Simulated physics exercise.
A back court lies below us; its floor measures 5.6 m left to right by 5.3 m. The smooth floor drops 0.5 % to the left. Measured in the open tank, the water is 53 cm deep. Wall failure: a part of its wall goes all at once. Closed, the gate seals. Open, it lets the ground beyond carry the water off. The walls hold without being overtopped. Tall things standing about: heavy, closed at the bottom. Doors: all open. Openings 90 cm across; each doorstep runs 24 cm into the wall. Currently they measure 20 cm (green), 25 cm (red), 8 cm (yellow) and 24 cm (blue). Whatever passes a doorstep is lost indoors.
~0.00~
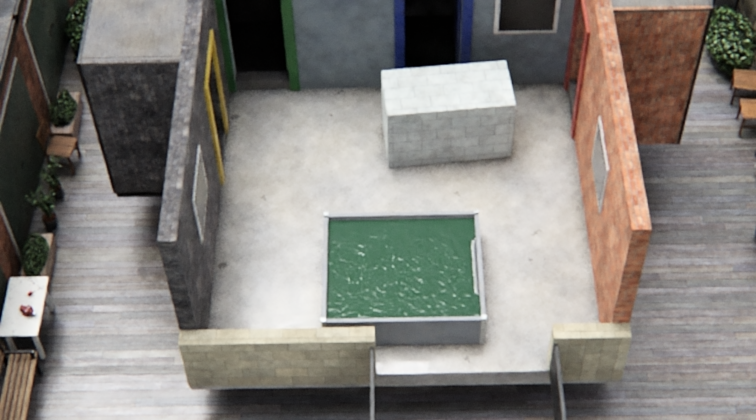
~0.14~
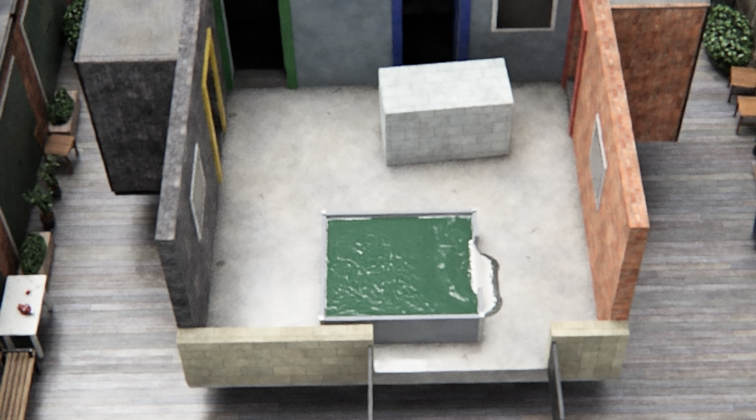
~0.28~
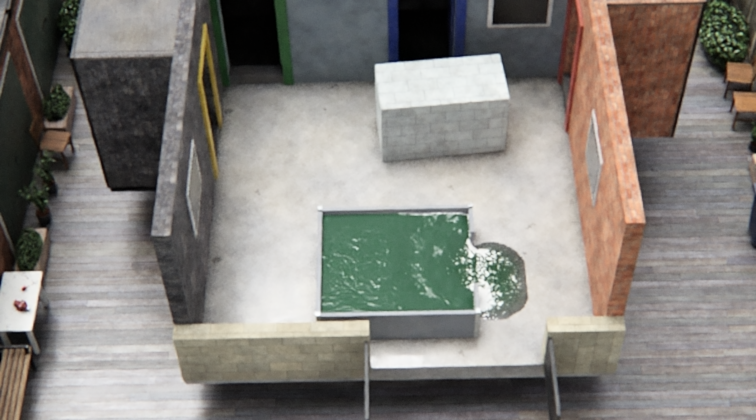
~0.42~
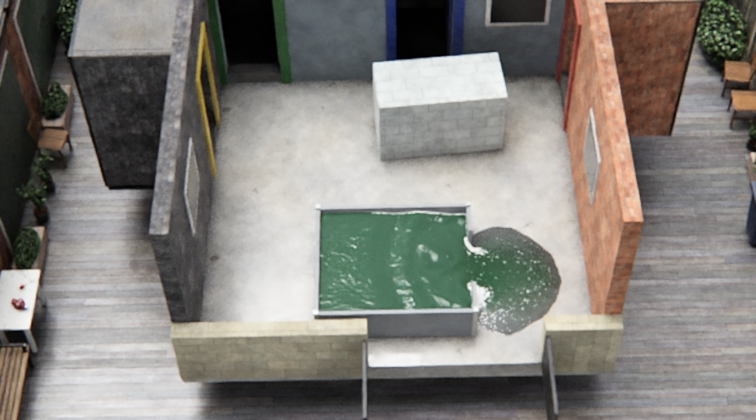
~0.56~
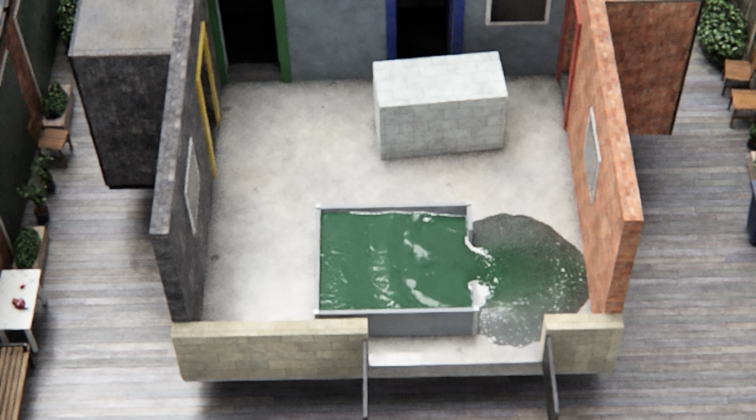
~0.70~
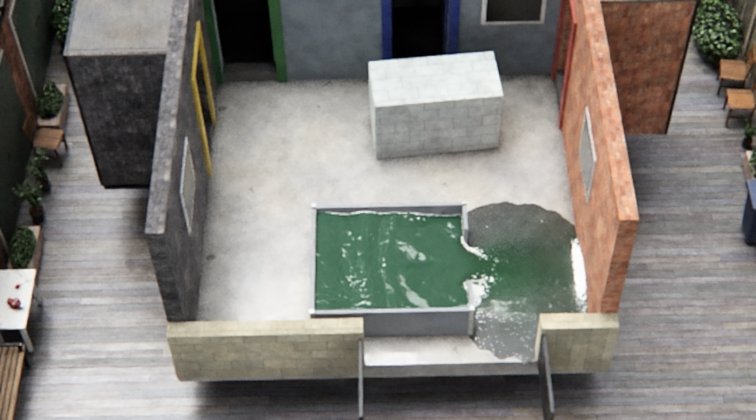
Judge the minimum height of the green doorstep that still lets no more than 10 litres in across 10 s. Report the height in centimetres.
My estimate is 7 cm.
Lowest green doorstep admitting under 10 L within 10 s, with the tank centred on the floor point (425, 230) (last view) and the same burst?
That setup calls for roughly 8.0 cm.
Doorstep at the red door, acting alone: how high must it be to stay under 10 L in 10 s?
At the red door you'd want roughly 14.0 cm.
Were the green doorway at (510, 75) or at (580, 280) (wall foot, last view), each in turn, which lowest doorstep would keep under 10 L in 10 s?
About 17 cm, then about 28 cm.
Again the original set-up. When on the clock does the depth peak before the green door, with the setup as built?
I'd say near 8.0 seconds.
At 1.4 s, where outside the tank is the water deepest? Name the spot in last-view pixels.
Check close to (592, 345).
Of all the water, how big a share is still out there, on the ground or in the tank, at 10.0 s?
Something like 82 per cent of it remains.
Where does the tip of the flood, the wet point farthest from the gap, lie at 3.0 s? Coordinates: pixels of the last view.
Close to pixel (554, 76).
After 1.4 s water covers 15 % of the floor, deepest (38 cm) near (592, 345); it has not reached the green door.
After 3.0 s water covers 35 % of the floor, deepest (28 cm) near (566, 345); it has not reached the green door.
After 10.0 s water covers 90 % of the floor, deepest (11 cm) near (522, 85); 7 cm at the green door, 0 litres in over its 20 cm doorstep.
At the green door as built, the water arrived by 5.3 s and peaked near 9 cm at 8.2 s.
With a doorstep of 5.5 cm, 16 litres would have come in within the 10 s; with 7.5 cm, 8 litres. So under 10 litres takes about 7 cm.
